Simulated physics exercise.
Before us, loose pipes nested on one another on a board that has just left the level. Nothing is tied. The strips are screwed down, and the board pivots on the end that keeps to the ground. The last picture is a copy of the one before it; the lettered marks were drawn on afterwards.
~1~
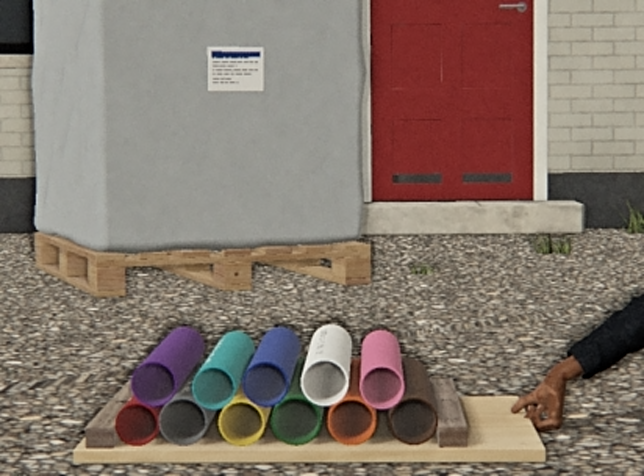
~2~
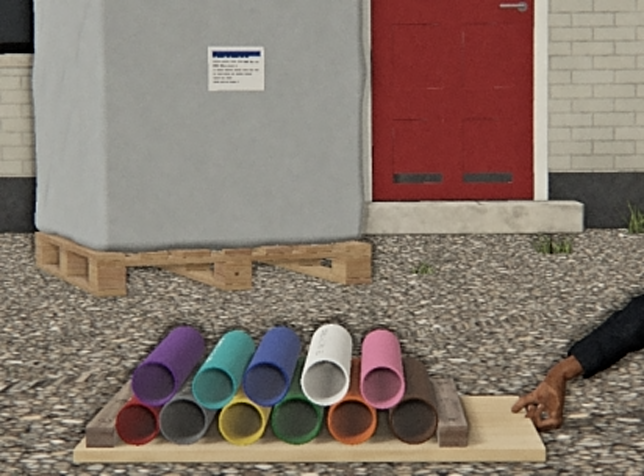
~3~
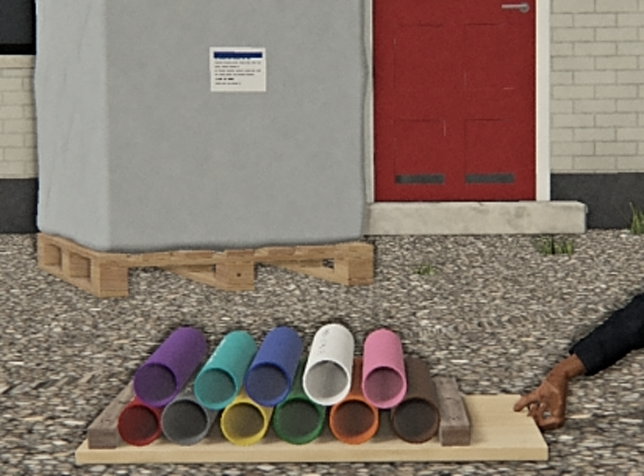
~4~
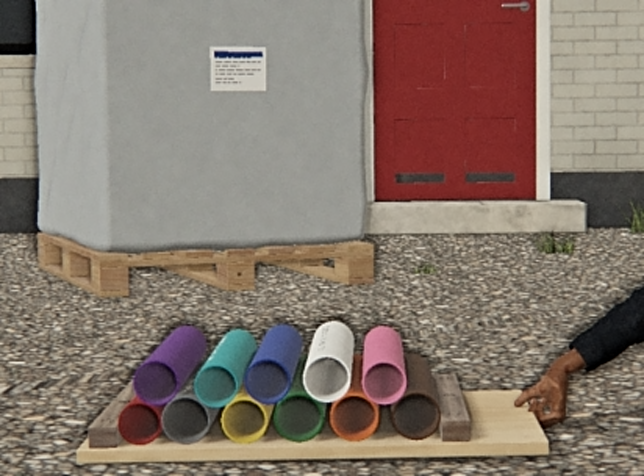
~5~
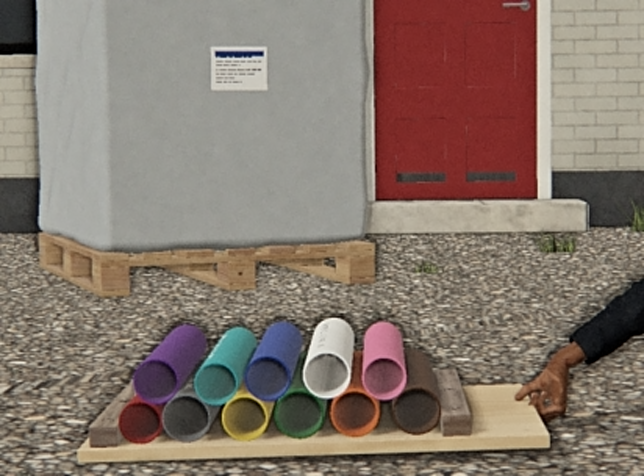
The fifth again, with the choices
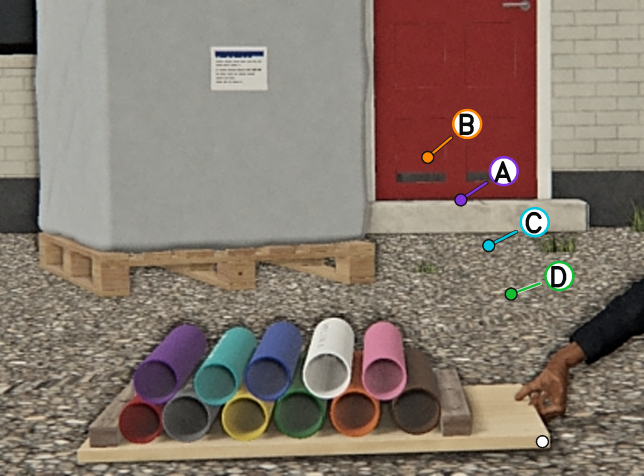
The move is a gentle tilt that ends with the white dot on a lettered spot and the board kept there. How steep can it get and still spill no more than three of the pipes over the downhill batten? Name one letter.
C is the limit.
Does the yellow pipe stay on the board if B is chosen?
Yes.
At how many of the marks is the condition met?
Two of them.
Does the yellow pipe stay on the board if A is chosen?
Yes.
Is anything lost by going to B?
Yes.
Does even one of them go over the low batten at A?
Yes, at A.
On the marked copy, A at (461, 200); B at (428, 158); C at (489, 245); D at (511, 294); the white dot at (542, 442).
Following C. Soon after the start, board at 16°.
Later, board at 27°.
In the end, board at 27°, one over the low batten (purple).
As for the rest, A five over the low batten; B five over the low batten; D none over the low batten.
